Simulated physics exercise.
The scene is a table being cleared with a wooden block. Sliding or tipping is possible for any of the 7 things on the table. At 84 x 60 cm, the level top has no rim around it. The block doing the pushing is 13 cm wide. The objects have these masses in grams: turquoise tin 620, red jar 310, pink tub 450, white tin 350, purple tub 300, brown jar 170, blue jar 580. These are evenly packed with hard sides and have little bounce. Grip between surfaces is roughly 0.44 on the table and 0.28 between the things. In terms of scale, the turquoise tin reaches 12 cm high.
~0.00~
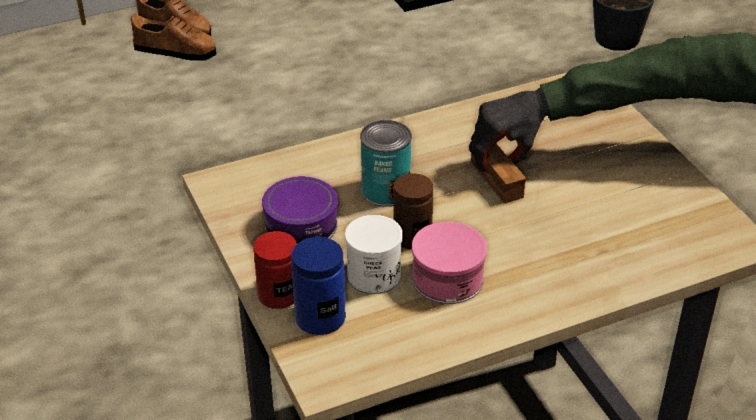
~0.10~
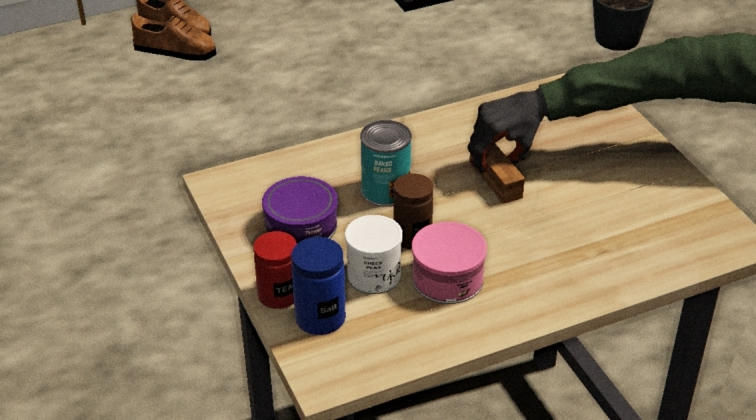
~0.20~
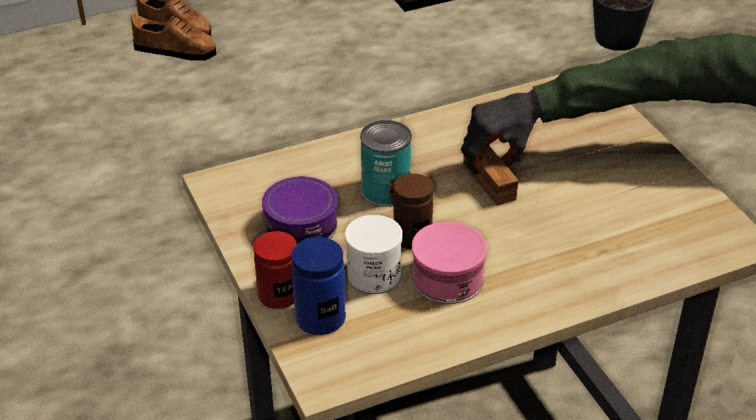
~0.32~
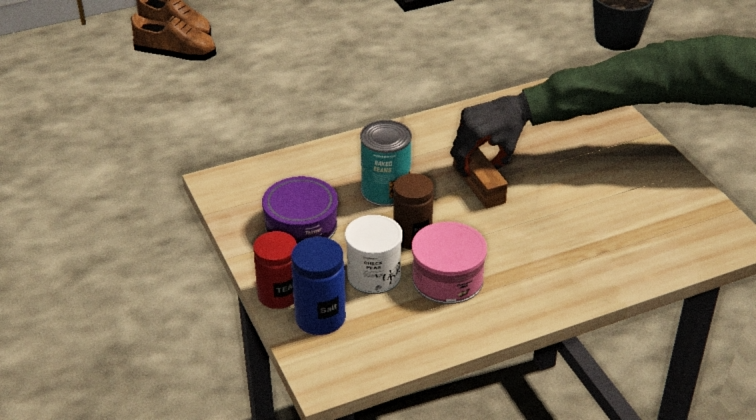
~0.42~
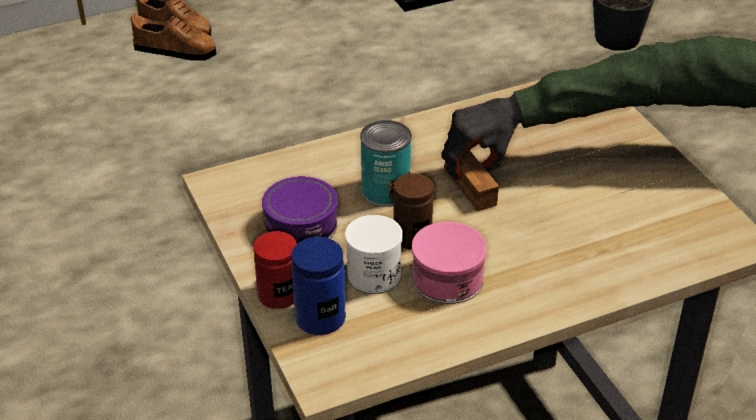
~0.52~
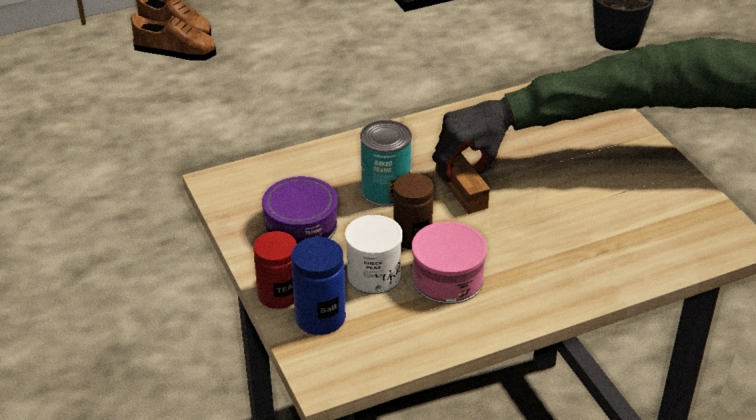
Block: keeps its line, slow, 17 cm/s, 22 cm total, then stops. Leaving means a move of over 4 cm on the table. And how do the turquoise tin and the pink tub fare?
At the end, turquoise tin: Displaced. Pink tub: Stays near.
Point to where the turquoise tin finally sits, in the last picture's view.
Rest point: Near (334, 177).
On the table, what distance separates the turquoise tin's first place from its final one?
Displacement: Approx. 9 cm.
By 1.12 s, block slid 17 cm; turquoise tin 4 cm from its spot near (362, 170); brown jar 2 cm from its spot.
By 1.32 s, block slid 20 cm; turquoise tin 8 cm from its spot near (343, 175); brown jar 5 cm from its spot.
When it is over (1.8 s), not toppled but over 4 cm from the start, turquoise tin and brown jar; the other 5 within 4 cm of the start. End places, in pixels of the last picture, turquoise tin near (334, 177), pink tub near (449, 263).
